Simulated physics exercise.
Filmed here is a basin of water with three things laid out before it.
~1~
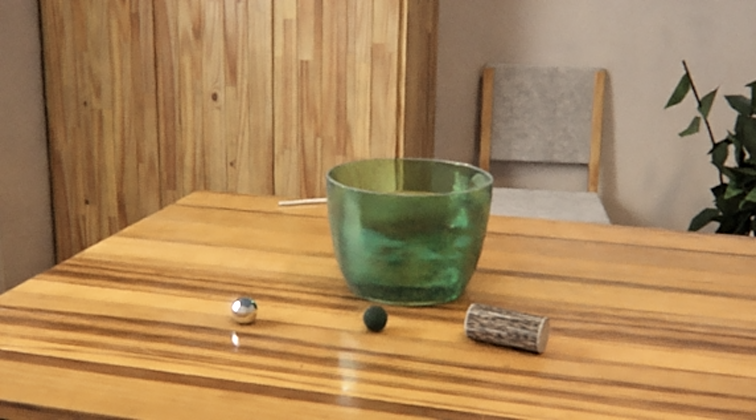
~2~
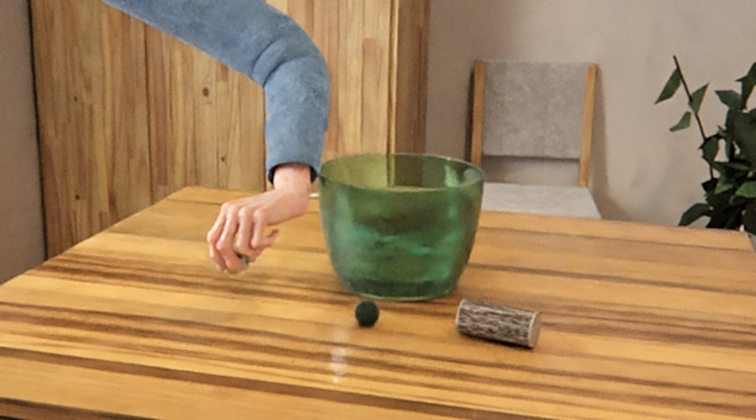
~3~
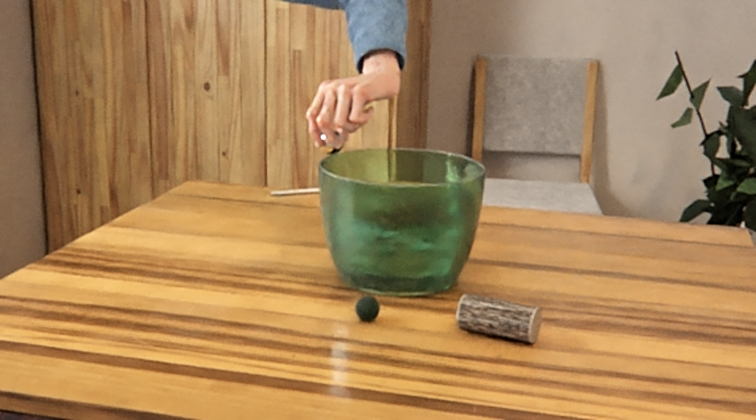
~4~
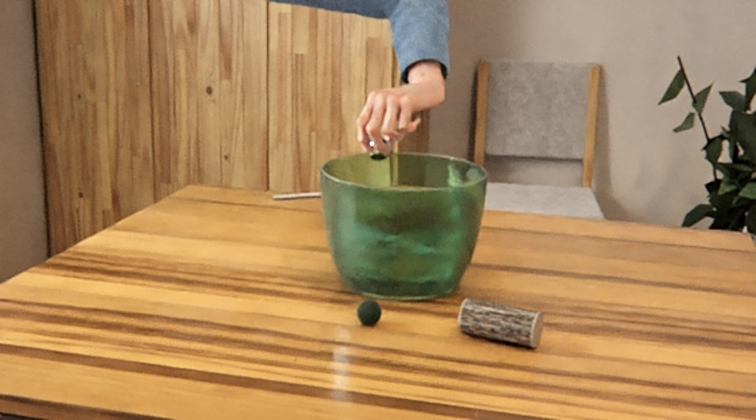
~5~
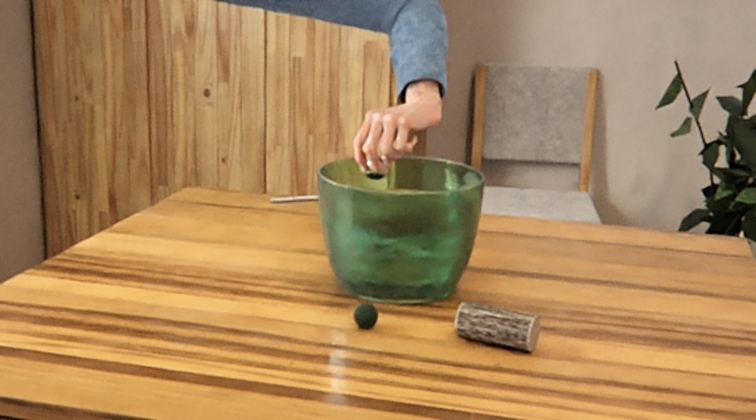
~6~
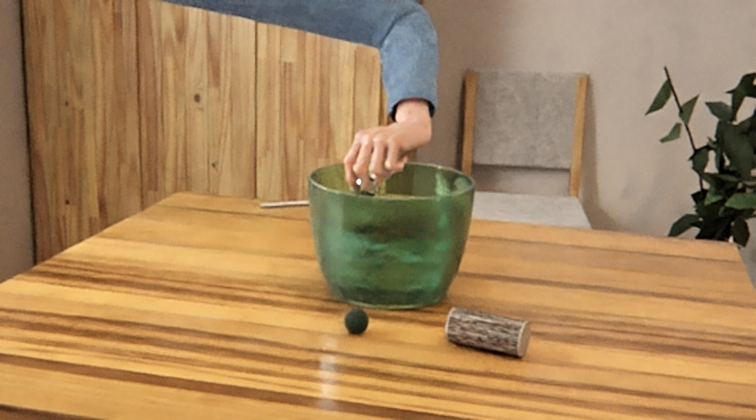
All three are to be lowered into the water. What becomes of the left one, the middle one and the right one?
Left one lies at the bottom, middle one lies at the bottom, right one rests at the top.
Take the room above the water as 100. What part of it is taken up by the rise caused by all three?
Estimate: Close to 6 per cent.
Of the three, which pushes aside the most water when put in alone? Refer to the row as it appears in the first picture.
I say the rightmost item.
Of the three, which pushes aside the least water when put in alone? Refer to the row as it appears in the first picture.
Lab note: The centre position.
A moment on, the steel ball drops to the bottom.
Further on, the glass marble drops to the bottom.
When it is over, the piece of branch stays afloat; afloat, piece of branch.
